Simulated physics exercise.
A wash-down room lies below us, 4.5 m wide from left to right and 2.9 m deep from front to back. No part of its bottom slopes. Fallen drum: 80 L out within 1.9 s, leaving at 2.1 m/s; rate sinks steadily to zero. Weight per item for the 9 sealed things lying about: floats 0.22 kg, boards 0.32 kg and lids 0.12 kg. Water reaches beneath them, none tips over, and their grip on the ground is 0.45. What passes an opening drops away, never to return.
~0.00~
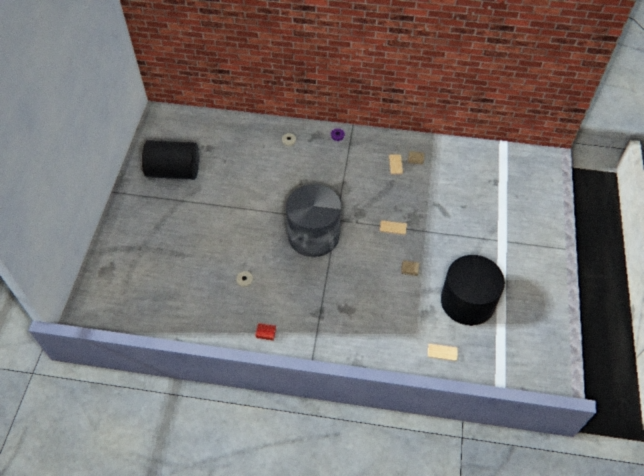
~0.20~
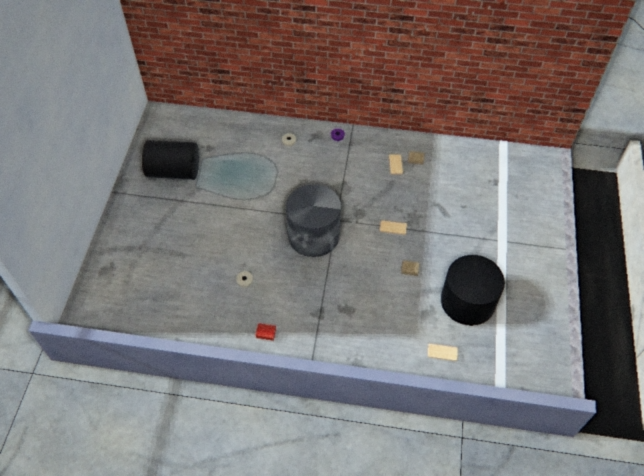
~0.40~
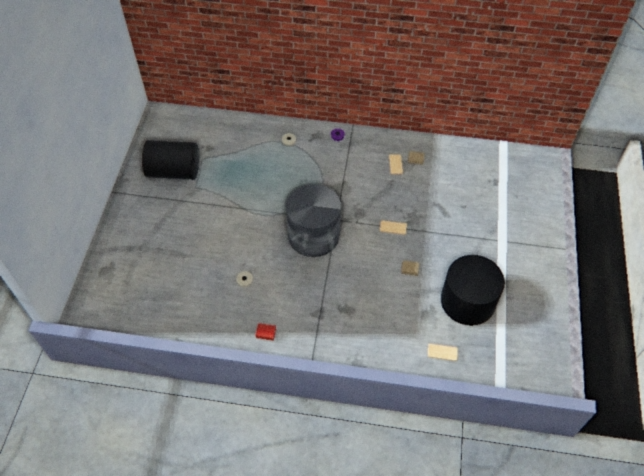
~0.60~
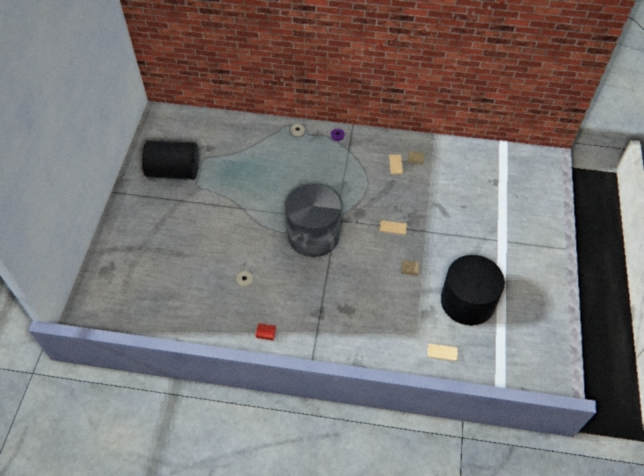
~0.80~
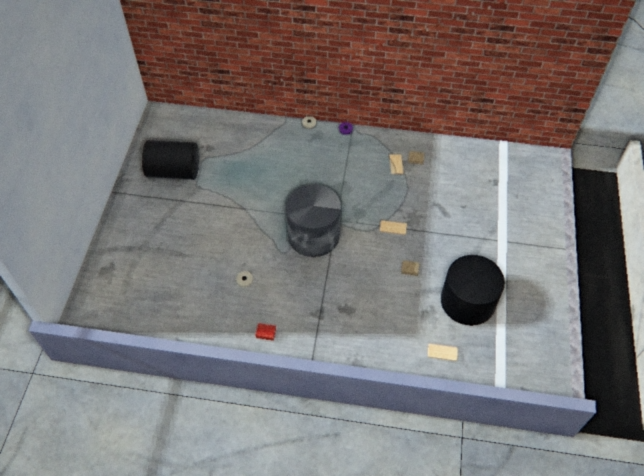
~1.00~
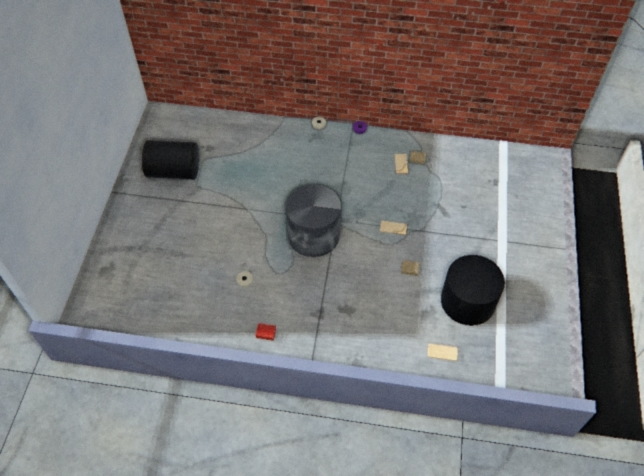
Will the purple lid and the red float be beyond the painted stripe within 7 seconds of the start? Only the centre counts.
My prediction: The purple lid makes it over, the red float doesn't make it over.
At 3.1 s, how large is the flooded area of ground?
The covered patch comes to about 3.5 m2.
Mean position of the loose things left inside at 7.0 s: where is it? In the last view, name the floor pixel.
Mean position approx. (376, 303).
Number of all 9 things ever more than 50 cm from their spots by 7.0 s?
Answer: 5.
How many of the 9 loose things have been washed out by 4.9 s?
Count at that moment: 4.
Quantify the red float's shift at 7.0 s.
Distance: Near 0 cm.
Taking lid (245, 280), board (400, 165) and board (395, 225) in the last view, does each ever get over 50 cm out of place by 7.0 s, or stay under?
Within the mark, beyond the mark, beyond the mark.
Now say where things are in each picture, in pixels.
The purple lid at (338, 134) rests on the ground; the red float at (266, 330), on the bottom; water covers 0.0 m2; 0 of 9 have shifted, in the first frame.
The purple lid at (338, 134), on the bottom; the red float at (266, 330) rests on the ground; 0.4 m2 under water; 0 of 9 have shifted, in the second frame.
The purple lid at (338, 134), on the bottom; the red float at (266, 330), on the bottom; 0.8 m2 under water; 0 of 9 have shifted, in the third frame.
The purple lid at (338, 134), on the bottom; the red float at (266, 330) rests on the ground; water covers 1.4 m2; 1 of 9 have shifted, in the fourth frame.
The purple lid at (346, 128), on the bottom, 12 cm from its start; the red float at (266, 330) rests on the ground; water covers 2.1 m2; 2 of 9 have shifted, in the fifth frame.
The purple lid at (360, 127) floats, 26 cm from its start; the red float at (266, 330), on the bottom; 2.6 m2 under water; 3 of 9 have shifted, in the sixth frame.
After 1.4 s the purple lid is near (406, 133), 0.7 m from its start, afloat; the red float is near (266, 330), 0.0 m from its start, aground; 0 of 9 are over the mark; 3 afloat.
After 3.1 s the purple lid has gone out; the red float is near (266, 330), 0.0 m from its start, aground; 4 of 9 are over the mark; 2 afloat.
After 4.9 s the purple lid has gone out; the red float is near (266, 330), 0.0 m from its start, aground; 5 of 9 are over the mark; 0 afloat.
After 7.0 s the purple lid has gone out; the red float is near (266, 330), 0.0 m from its start, aground; 5 of 9 are over the mark; 0 afloat.
